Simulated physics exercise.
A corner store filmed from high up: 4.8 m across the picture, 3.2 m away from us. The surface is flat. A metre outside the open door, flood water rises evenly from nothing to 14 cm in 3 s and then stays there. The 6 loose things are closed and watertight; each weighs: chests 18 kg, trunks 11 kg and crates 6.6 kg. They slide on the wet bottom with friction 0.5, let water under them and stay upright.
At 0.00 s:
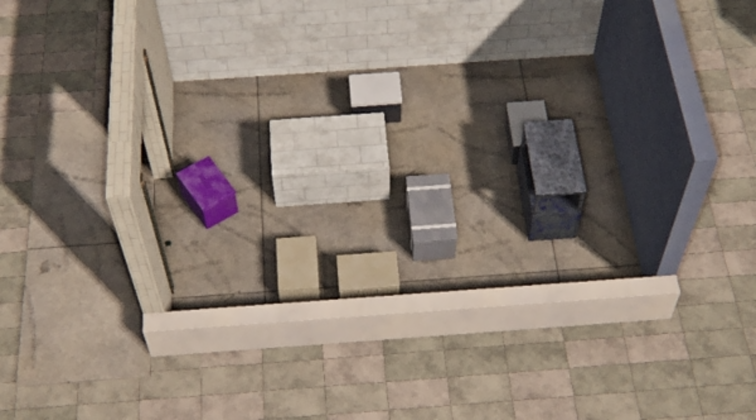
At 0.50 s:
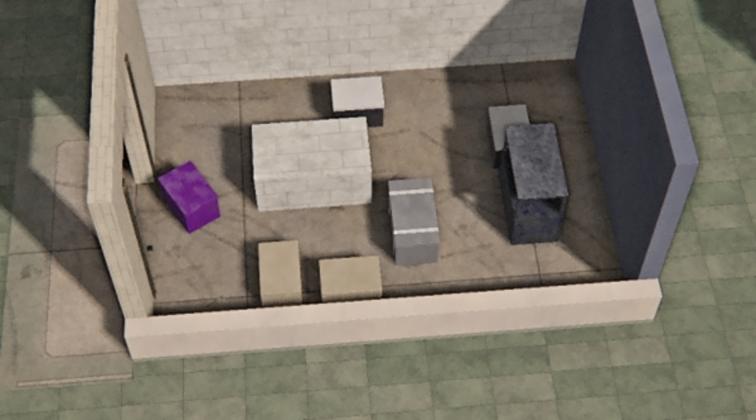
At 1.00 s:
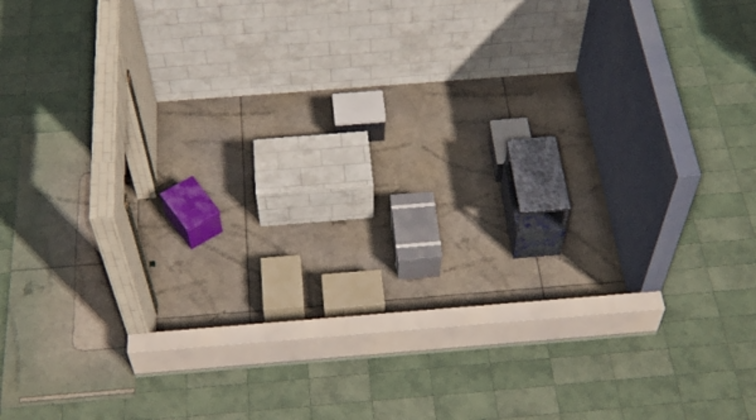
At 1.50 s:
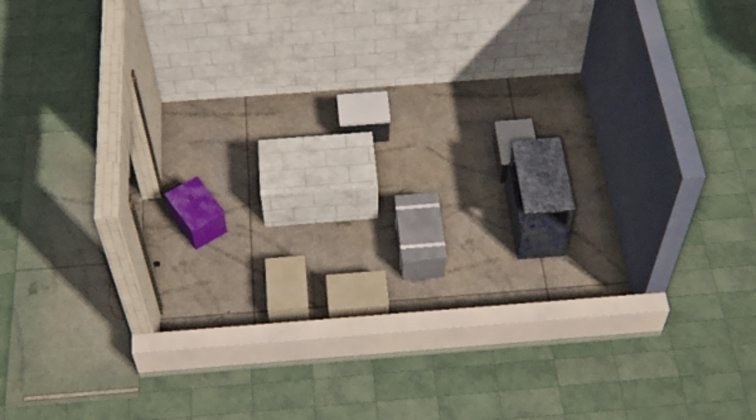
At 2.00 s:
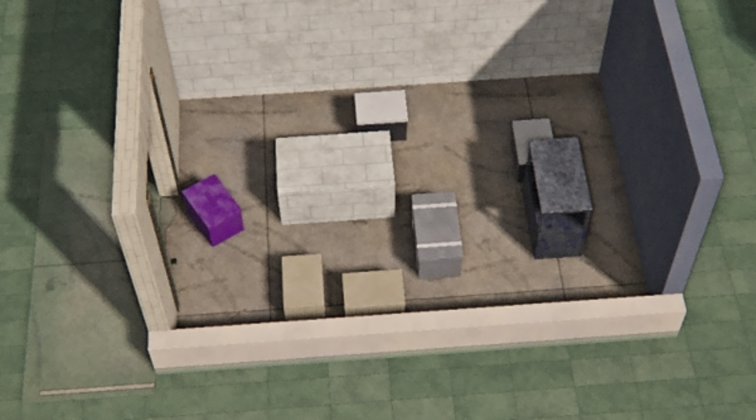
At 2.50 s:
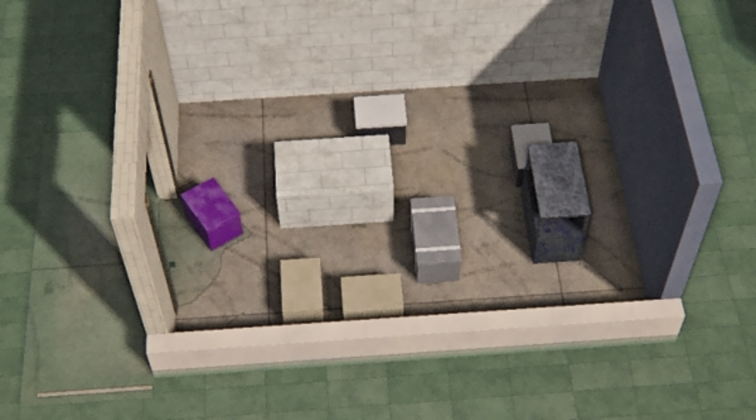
The view shifted slightly around a small open-topped room seen from above, while the purple chest and the pale and grey blocks stayed put and a faint wet patch appeared inside the left wall.
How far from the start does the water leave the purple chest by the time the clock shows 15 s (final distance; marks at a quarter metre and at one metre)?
The purple chest is nudged along.
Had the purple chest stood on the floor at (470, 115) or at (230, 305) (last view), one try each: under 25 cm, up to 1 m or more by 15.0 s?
In that order: It moves a short way; it gets carried off.
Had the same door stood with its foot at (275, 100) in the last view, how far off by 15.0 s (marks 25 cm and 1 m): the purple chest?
Then the purple chest ends far away.
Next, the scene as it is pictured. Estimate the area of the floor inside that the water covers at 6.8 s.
Some 10.5 m2.
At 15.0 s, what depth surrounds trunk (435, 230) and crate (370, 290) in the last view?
About 8 and 9 cm.
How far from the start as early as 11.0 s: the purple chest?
Roughly 50 cm by then.
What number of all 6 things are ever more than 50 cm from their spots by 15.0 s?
I count 5.
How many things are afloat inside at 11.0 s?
3 of them.
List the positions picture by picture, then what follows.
The purple chest at (206, 182) rests on the ground; 0.0 m2 under water; 0 of 6 have shifted, in the first picture.
The purple chest at (188, 187), on the bottom; 0.0 m2 under water; 0 of 6 have shifted, in the second picture.
The purple chest at (190, 202) rests on the ground; water covers 0.0 m2; 0 of 6 have shifted, in the third picture.
The purple chest at (194, 203), on the bottom; 0.0 m2 under water; 0 of 6 have shifted, in the fourth picture.
The purple chest at (211, 200), on the bottom; water covers 0.0 m2; 0 of 6 have shifted, in the fifth picture.
The purple chest at (210, 204), on the bottom; water covers 0.3 m2; 0 of 6 have shifted, in the sixth picture.
After 3.5 s the purple chest is near (220, 199), 0.1 m from its start, aground; 0 afloat.
After 6.8 s the purple chest is near (252, 183), 0.5 m from its start, aground; 2 afloat.
After 11.0 s the purple chest is near (252, 183), 0.5 m from its start, aground; 3 afloat.
After 15.0 s the purple chest is near (253, 182), 0.5 m from its start, aground; 4 afloat.
